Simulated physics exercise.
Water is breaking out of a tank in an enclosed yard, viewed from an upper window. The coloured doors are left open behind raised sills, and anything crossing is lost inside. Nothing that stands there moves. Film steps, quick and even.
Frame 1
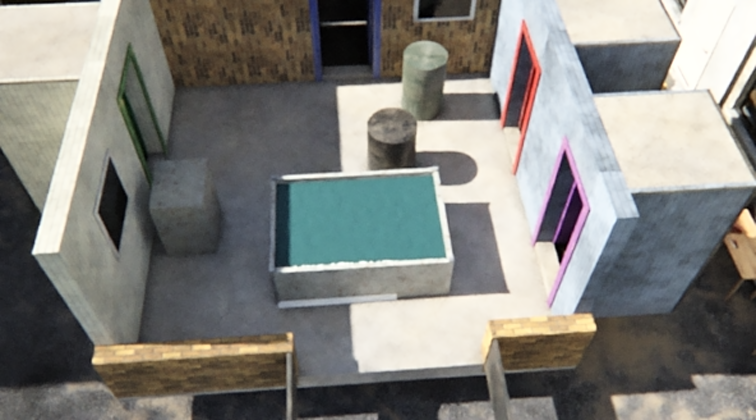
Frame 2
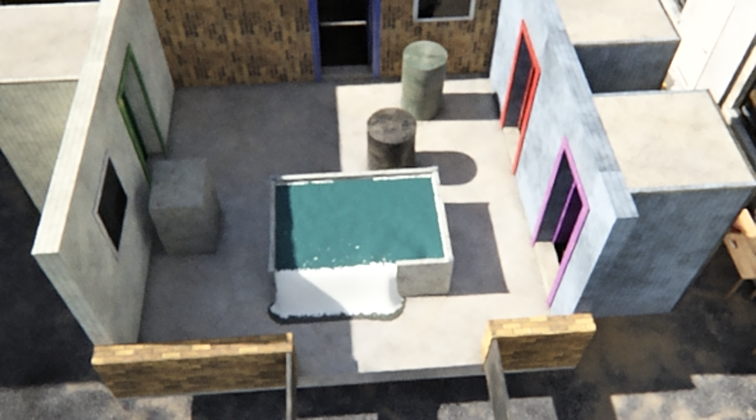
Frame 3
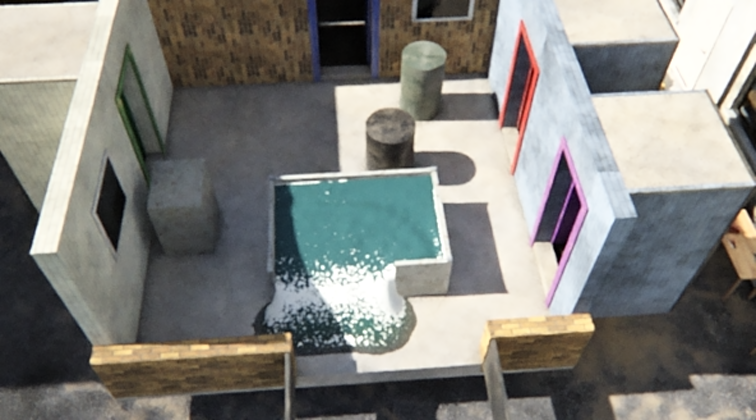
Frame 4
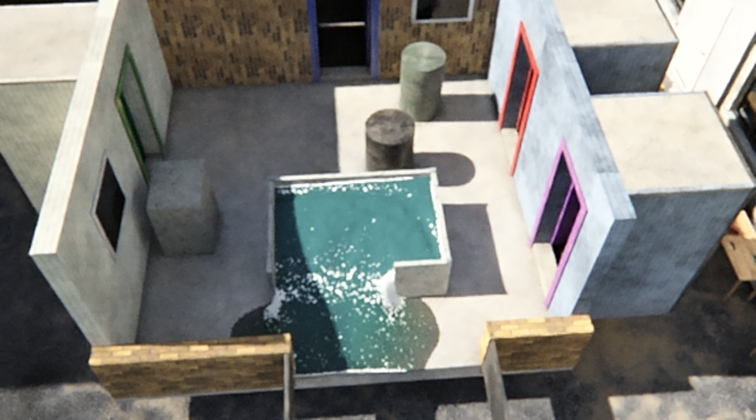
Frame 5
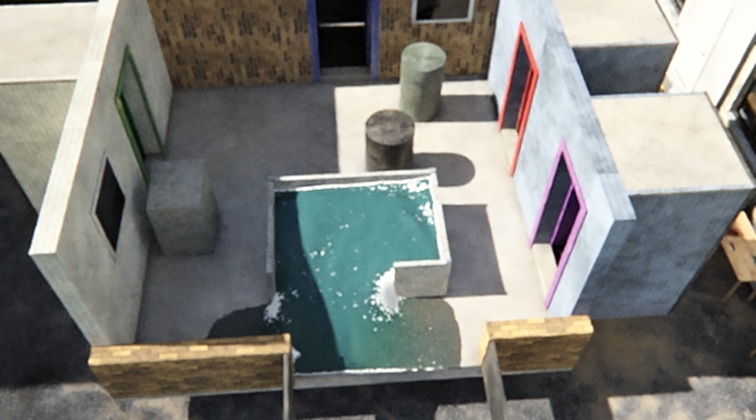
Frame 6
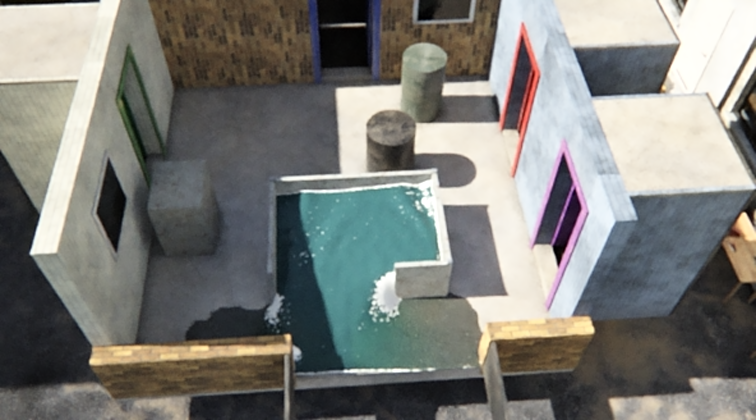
Water broke out through the front of a full tank in a walled yard, foaming white at first, then spread across the ground toward the low brick walls and out to both sides.
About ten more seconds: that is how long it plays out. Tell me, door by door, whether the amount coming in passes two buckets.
The red door will be at or under the cap, the blue door will be at or under the cap, the green door will be at or under the cap, the purple door will be at or under the cap.
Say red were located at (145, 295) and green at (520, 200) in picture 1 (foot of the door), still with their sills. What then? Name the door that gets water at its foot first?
The red one.
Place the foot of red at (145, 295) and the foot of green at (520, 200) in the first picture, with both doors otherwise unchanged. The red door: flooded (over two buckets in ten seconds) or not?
Observation - red door ends up higher.
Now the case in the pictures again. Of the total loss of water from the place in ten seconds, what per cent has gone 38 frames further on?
Share gone by then: About 90 %.
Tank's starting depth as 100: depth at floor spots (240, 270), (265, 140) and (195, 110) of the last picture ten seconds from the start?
Approx. values, in order: 6 %, 4 %, 8 %.
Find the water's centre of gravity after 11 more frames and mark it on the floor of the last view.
The centre of mass sits at about (310, 281).
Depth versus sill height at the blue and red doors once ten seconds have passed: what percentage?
First 20 percent, then 0 percent.
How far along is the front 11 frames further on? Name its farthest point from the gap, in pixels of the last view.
About at (160, 188).
A moment on, water covers 15 % of the floor; the red door not reached, the blue door not reached, the green door not reached, the purple door not reached.
Next, water covers 20 % of the floor; the red door not reached, the blue door not reached, the green door not reached, the purple door not reached.
Then, water covers 30 % of the floor; the red door not reached, the blue door not reached, the green door wet at the sill, nothing in, the purple door wet at the sill, nothing in.
Later, water covers 45 % of the floor; the red door not reached, the blue door wet at the sill, nothing in, the green door wet at the sill, nothing in, the purple door wet at the sill, nothing in.
In the end, water covers 60 % of the floor; the red door not reached, the blue door wet at the sill, nothing in, the green door wet at the sill, nothing in, the purple door wet at the sill, nothing in.
